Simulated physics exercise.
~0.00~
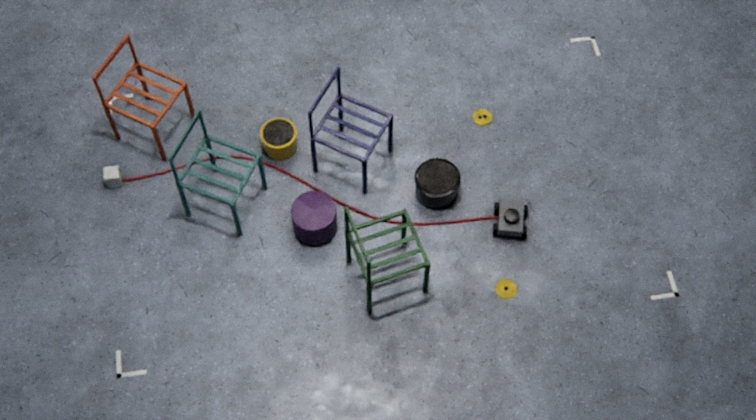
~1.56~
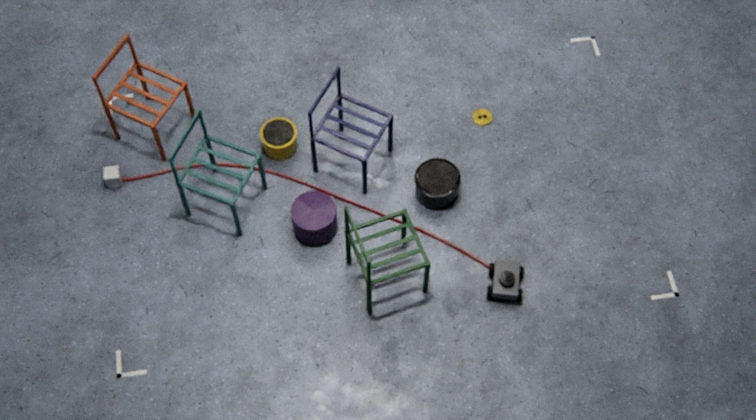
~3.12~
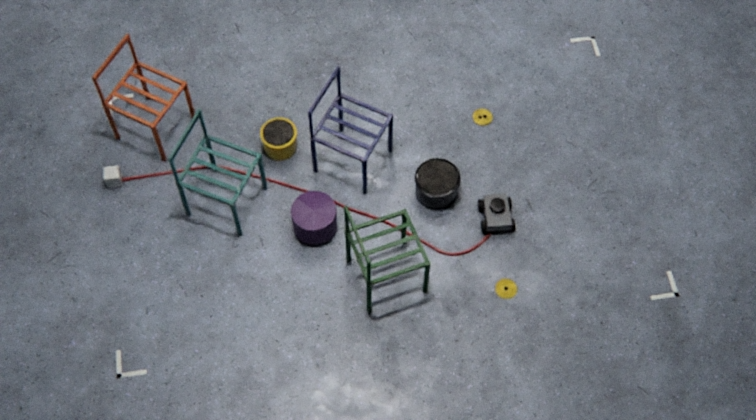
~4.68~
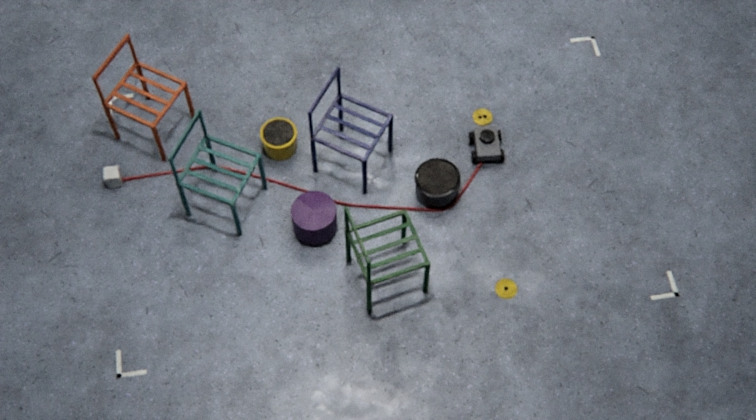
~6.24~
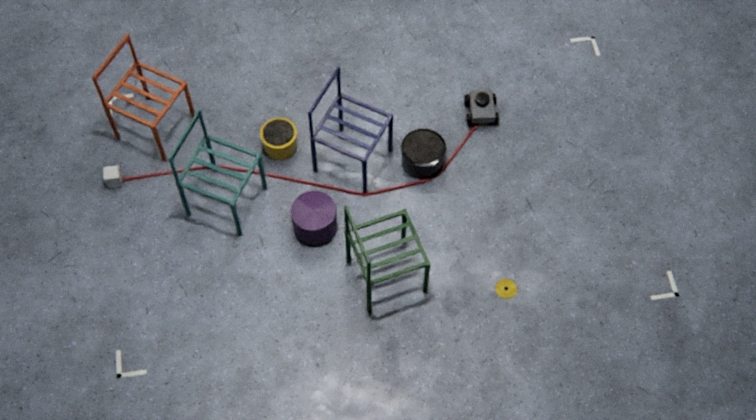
A small cart trailing a red lead among chairs and pots rolls down, then up to a yellow mark, the black pot shifting.
